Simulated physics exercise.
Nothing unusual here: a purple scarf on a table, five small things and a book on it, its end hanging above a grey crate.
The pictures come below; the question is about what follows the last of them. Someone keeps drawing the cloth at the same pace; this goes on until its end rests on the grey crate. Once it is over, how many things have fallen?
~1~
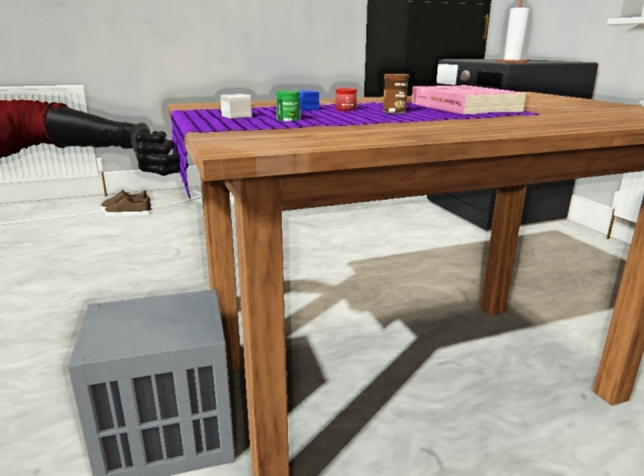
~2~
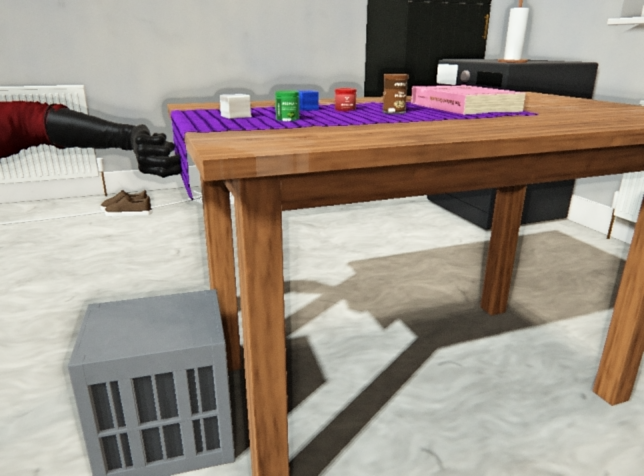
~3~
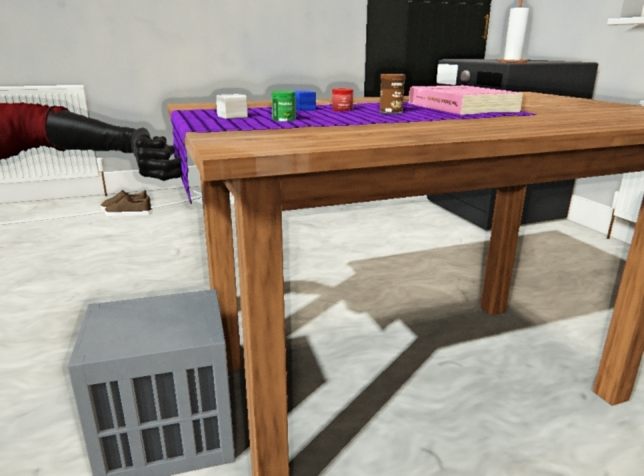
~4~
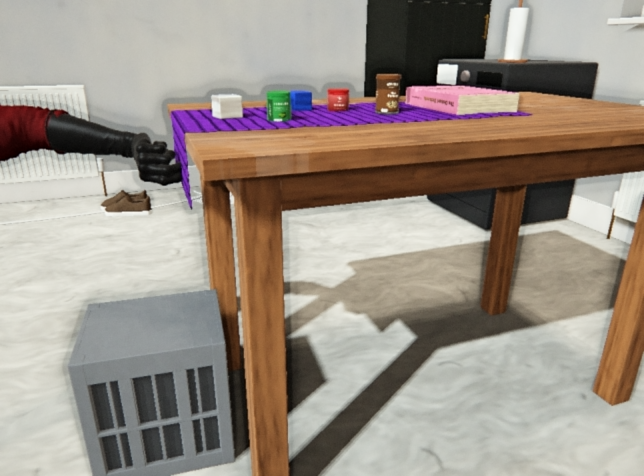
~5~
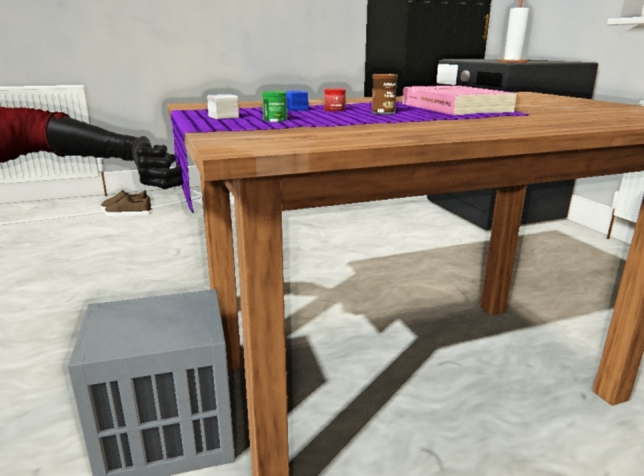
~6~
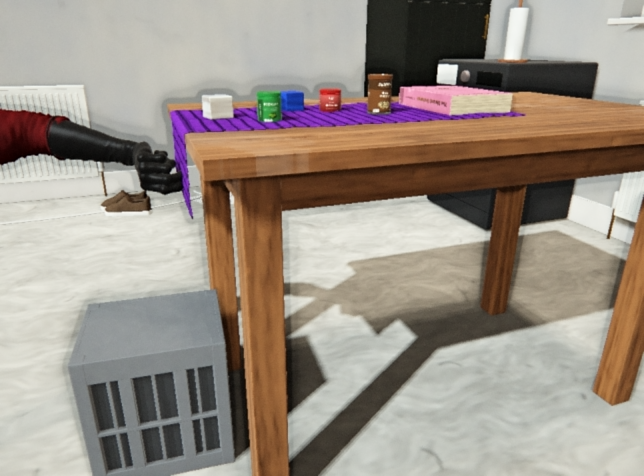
By the end, three have fallen.
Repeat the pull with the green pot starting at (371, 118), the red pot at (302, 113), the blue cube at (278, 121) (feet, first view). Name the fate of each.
Note - green pot retained, red pot lost, blue cube lost.
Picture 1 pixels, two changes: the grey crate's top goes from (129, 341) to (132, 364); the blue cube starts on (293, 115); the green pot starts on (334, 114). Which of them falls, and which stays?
Note: Blue cube lost; green pot lost.
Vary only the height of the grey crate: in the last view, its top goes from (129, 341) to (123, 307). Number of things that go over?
The count would be 2.
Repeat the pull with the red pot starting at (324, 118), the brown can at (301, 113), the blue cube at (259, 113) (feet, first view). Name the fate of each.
First the red pot, which is lost, then the brown can, which is lost, and finally the blue cube, which is lost.
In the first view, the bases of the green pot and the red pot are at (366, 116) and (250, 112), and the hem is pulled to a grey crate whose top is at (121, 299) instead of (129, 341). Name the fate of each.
In the end the green pot is still on top and the red pot is no longer on top.
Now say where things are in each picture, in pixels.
Hem (191, 199); white cube (236, 95); green pot (288, 92); blue cube (306, 91); red pot (346, 89); brown can (397, 74); top of the crate (129, 341), in the first picture.
Hem (193, 200); white cube (235, 95), in the second picture.
Hem (192, 204); green pot (284, 92), in the third picture.
Hem (192, 209); blue cube (299, 92); top of the crate (129, 341), in the fourth picture.
Hem (194, 213); red pot (335, 89), in the fifth picture.
Hem (193, 219); white cube (217, 96); green pot (269, 92); blue cube (290, 92); red pot (331, 89); brown can (380, 75), in the sixth picture.
Soon after, hem near (188, 246); white cube gone.
After that, hem near (191, 298); white cube and green pot gone.
In the end, hem on the crate; white cube, green pot and blue cube gone. The count of fallen things is three.
